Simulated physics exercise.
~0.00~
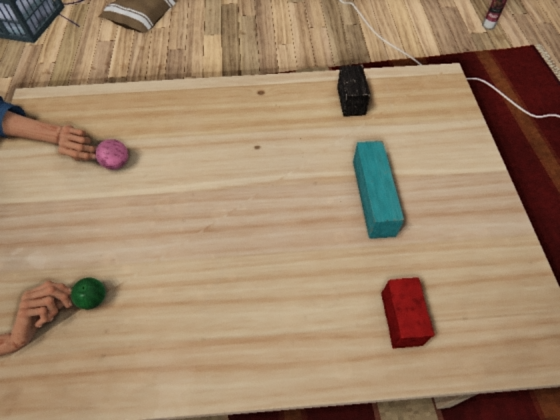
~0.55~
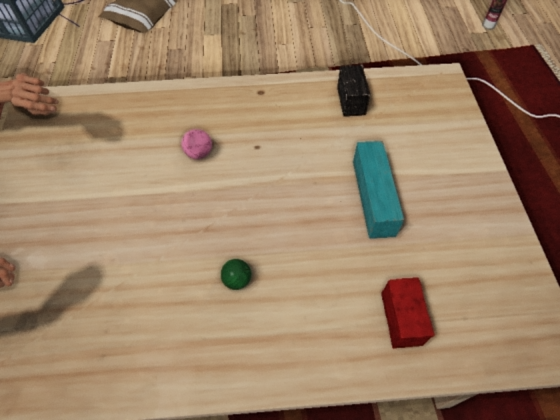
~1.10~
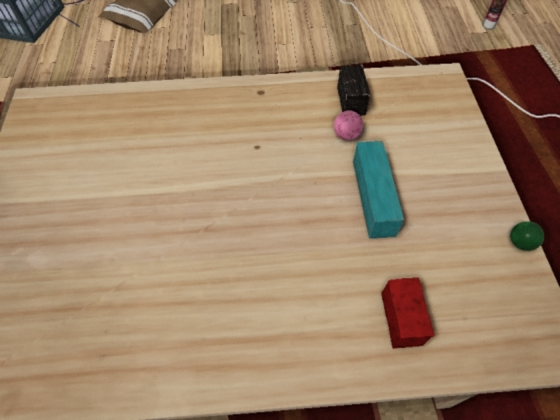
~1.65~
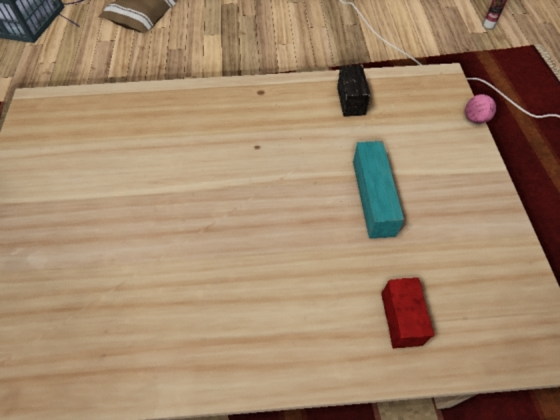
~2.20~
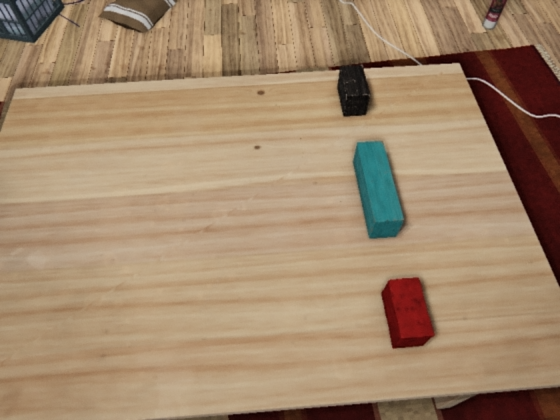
At the start, two hands at the left of a pale wooden table hold a pink ball and a green ball, facing a spaced row of black, turquoise and red blocks. The hands release them and draw back as both balls roll to the right. The green one gets through the opening between the turquoise and red blocks and reaches the table's right edge, while the pink one is at the gap beside the black block. The pink ball then passes through and reaches the right edge too. Finally, both balls are out of sight, and the blocks stand unmoved.
